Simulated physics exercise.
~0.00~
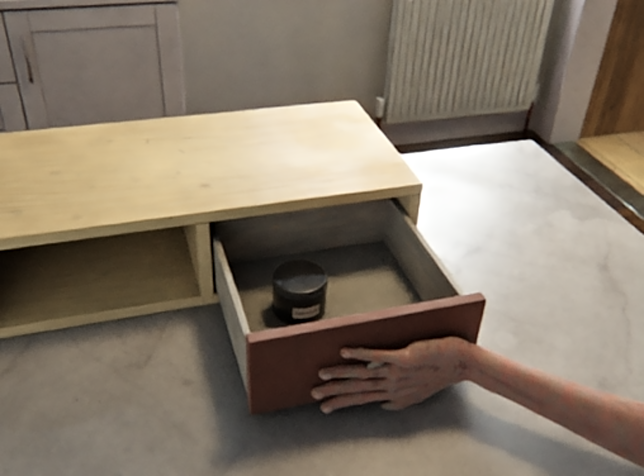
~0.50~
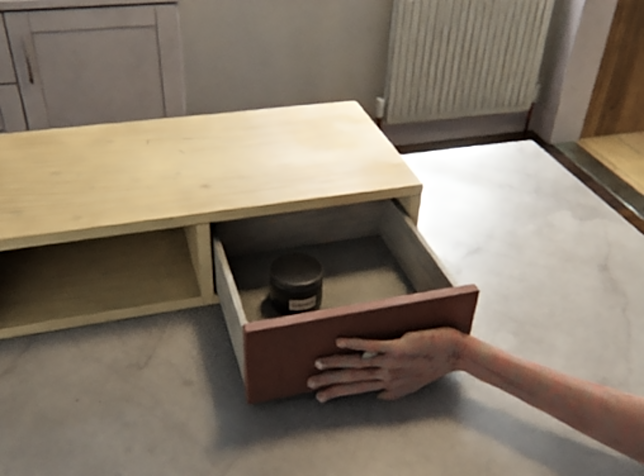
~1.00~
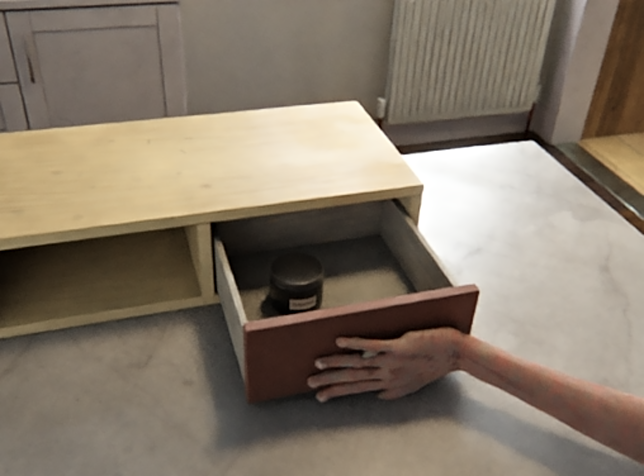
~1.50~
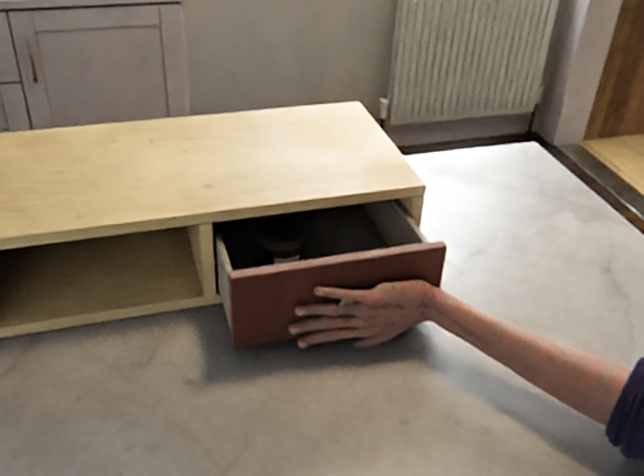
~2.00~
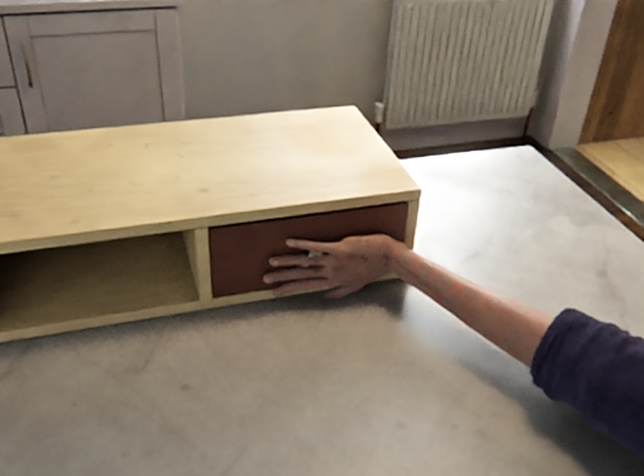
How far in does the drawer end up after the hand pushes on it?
The drawer goes all the way in, leaving its reddish-brown front closed against the opening of the wooden chest.
